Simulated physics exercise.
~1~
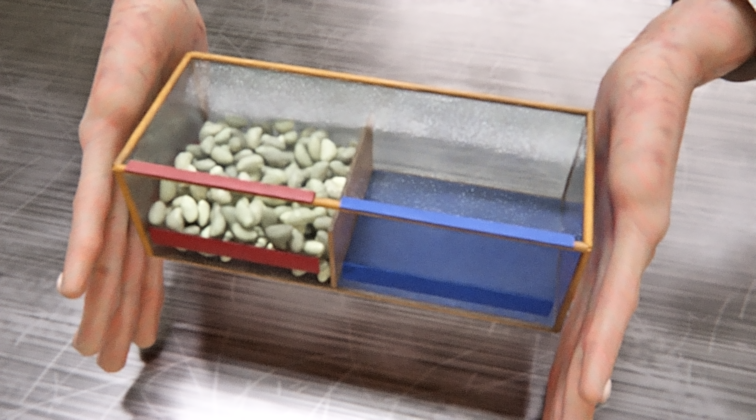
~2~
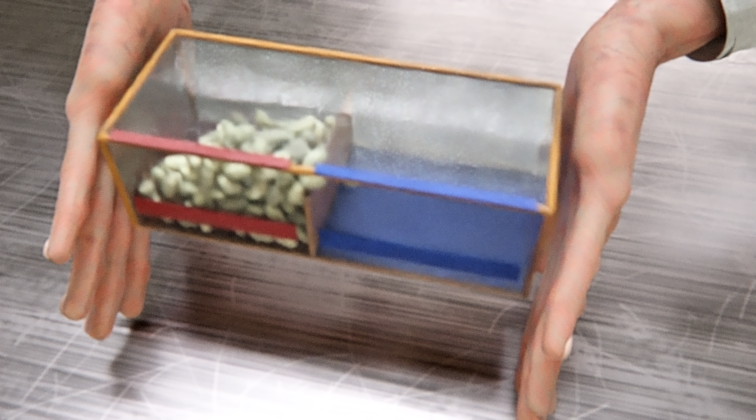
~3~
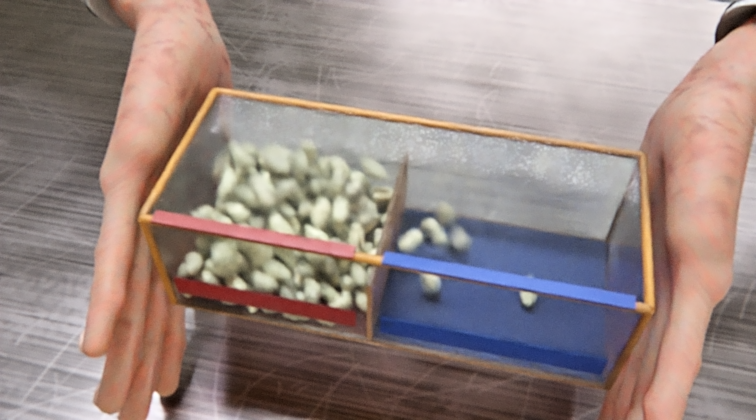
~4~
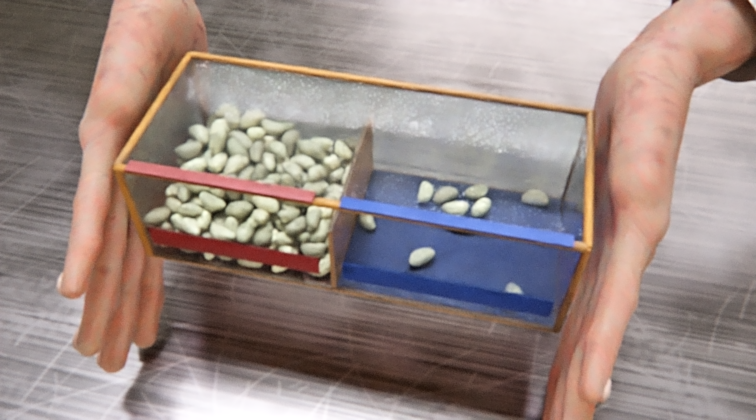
A hand-held clear box shifts left, then right and back, spilling a few beans into blue.
